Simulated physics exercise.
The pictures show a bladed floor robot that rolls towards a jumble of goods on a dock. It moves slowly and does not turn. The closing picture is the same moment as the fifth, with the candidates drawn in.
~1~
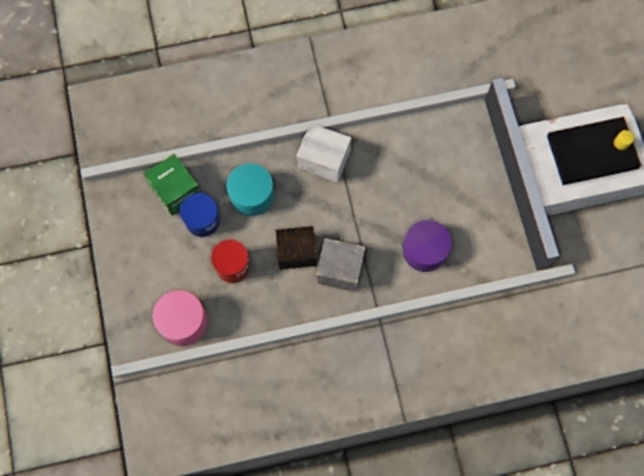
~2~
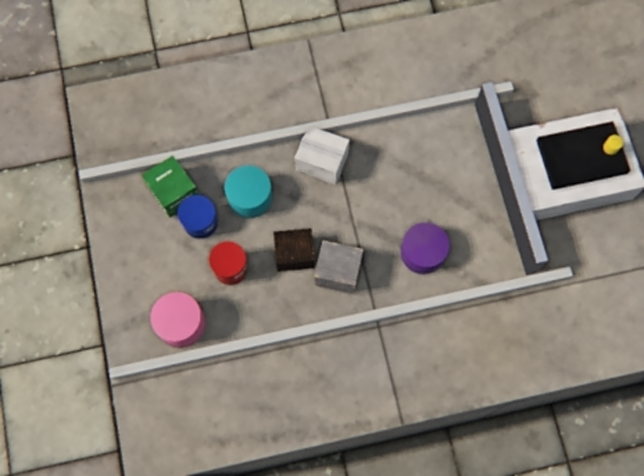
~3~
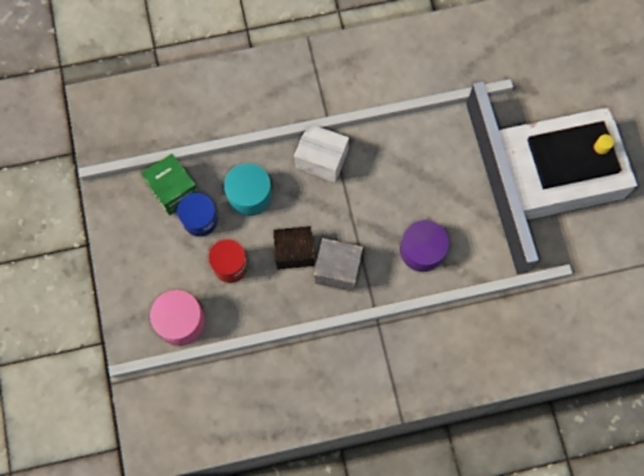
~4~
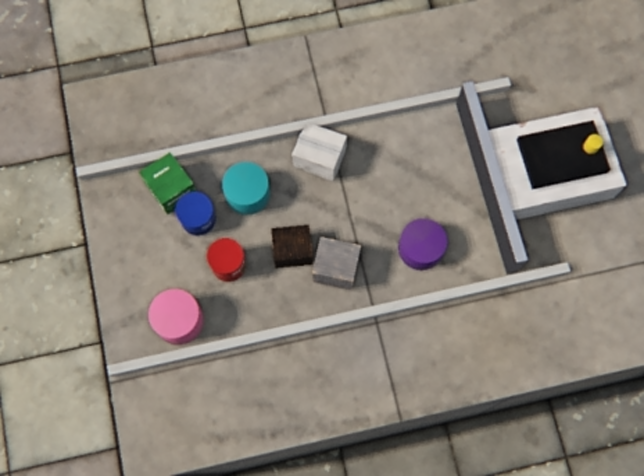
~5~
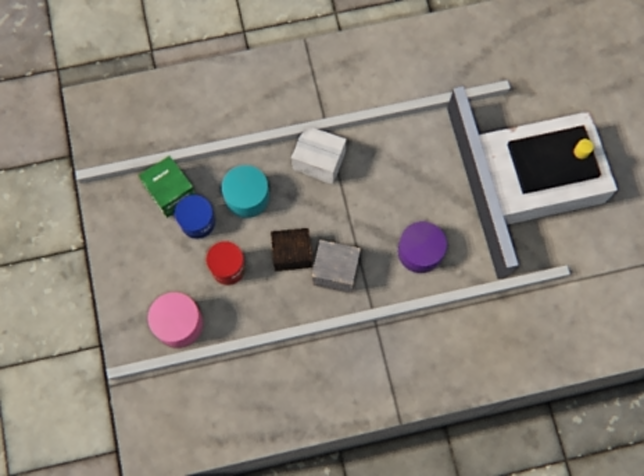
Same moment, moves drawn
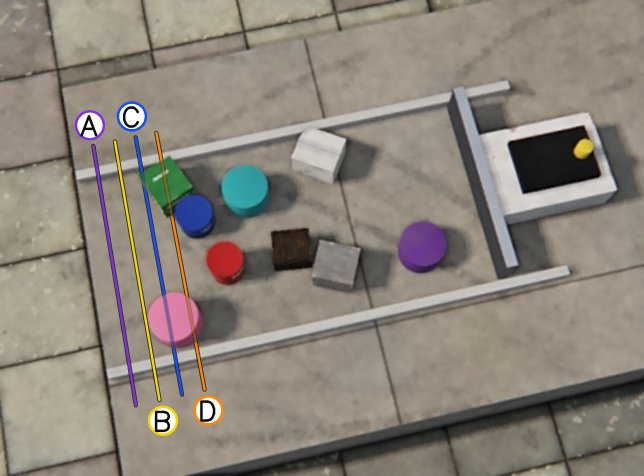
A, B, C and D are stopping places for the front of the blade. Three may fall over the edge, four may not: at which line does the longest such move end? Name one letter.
Up to line C.
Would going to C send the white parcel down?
By then, no.
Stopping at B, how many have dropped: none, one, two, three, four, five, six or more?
By then, five.
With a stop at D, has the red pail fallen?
No.
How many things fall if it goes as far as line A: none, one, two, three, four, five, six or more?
Six or more.
On the marked copy, A at (114, 270); B at (136, 265); C at (158, 260); D at (179, 256).
Taking C. A third of the way, robot (433, 185); grey crate (309, 273); purple canister (349, 257).
Two thirds of the way, robot (316, 211); blue pail (156, 244); pink canister (170, 322).
When it is over, robot (221, 231); blue pail over the edge; green box over the edge; two fallen.
As for the rest, A drops seven; B drops five; D is within the limit but short.
